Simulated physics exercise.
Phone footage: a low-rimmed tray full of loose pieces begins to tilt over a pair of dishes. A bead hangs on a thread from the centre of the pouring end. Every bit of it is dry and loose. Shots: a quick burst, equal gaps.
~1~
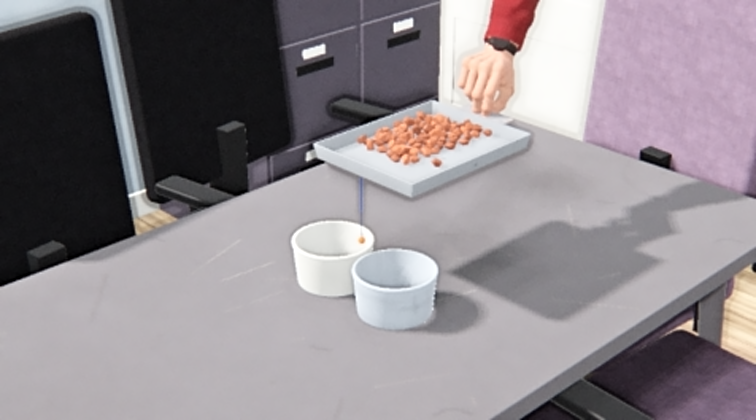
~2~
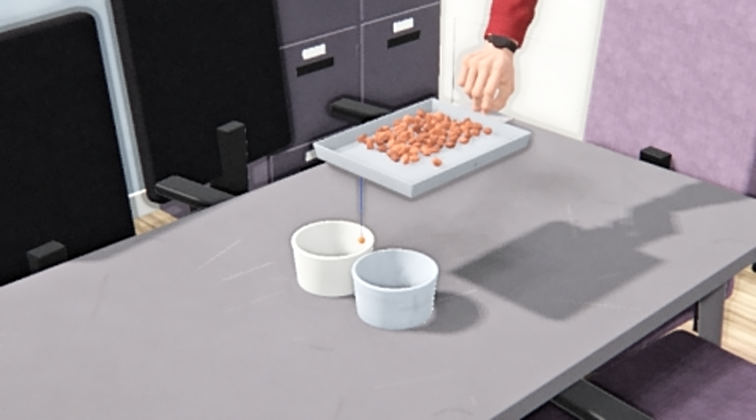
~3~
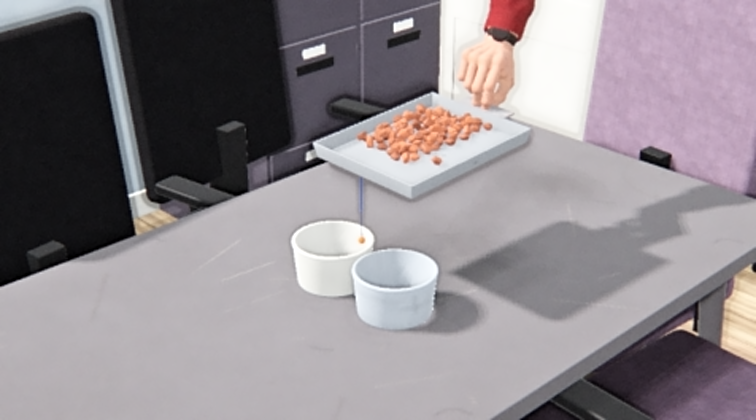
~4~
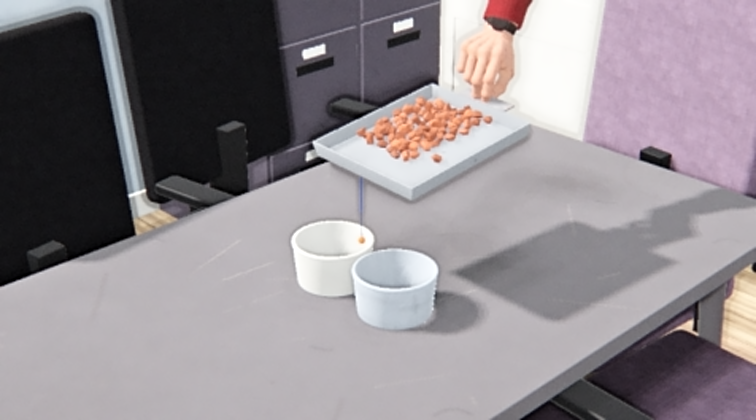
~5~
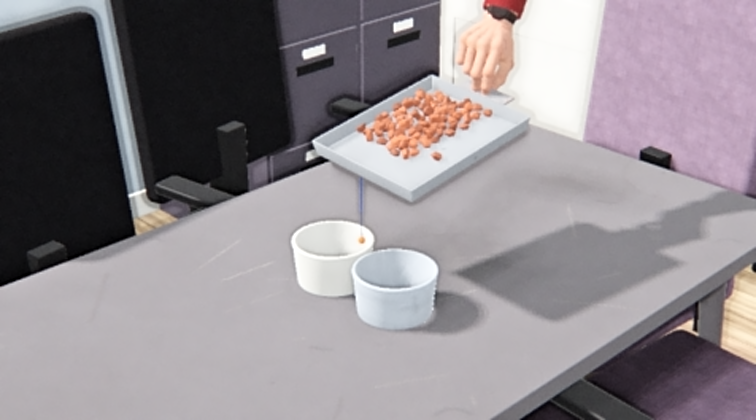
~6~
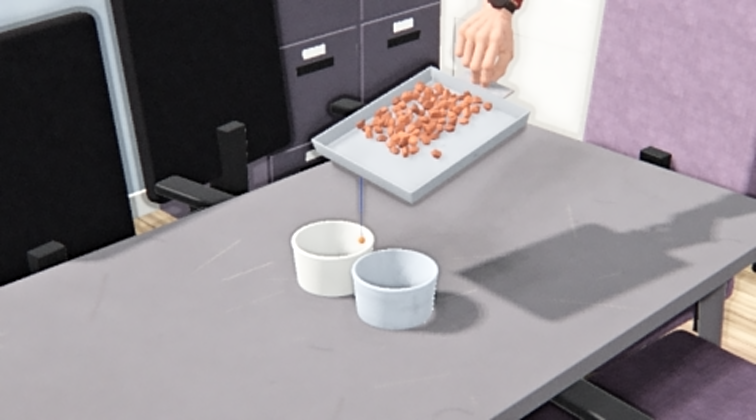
On a grey table in an office-like room, a white dish and a pale blue dish stay still while a hand behind a shallow grey tray of reddish-brown pieces gradually raises its far end, tilting it slightly.
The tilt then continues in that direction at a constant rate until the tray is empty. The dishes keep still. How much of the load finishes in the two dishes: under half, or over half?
I expect the catch to be a majority.
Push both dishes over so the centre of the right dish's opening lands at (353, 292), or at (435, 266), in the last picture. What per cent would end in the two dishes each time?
20% for the first placement, 30% for the second.
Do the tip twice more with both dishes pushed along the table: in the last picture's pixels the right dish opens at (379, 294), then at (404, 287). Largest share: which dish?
For the first placement, the right-side one; for the second placement, the right-side one.
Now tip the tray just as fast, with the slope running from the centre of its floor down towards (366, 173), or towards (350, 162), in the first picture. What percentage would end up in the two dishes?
About 40 % and about 70 %.
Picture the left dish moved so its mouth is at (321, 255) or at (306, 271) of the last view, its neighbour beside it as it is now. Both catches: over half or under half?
In the first position a majority, in the second a minority.
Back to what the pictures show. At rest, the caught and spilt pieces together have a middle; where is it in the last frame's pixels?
Roughly at pixel (395, 306).
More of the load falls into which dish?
Result: The right of the two takes it.
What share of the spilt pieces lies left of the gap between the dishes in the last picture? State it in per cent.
I'd say some 80 in a hundred.
Soon after the last picture, tray tipped steeply; nearly all on the tray; a stray few outside both; a stray few in the air.
A little later, tray tipped right over; about half on the tray; about a third in the right dish; a small part outside both; a small part in the air.
Later still, tray tipped past a quarter turn; most in the right dish; about a quarter outside both.
At rest, tray tipped past a quarter turn; most in the right dish; none in the left dish; about a quarter outside both.
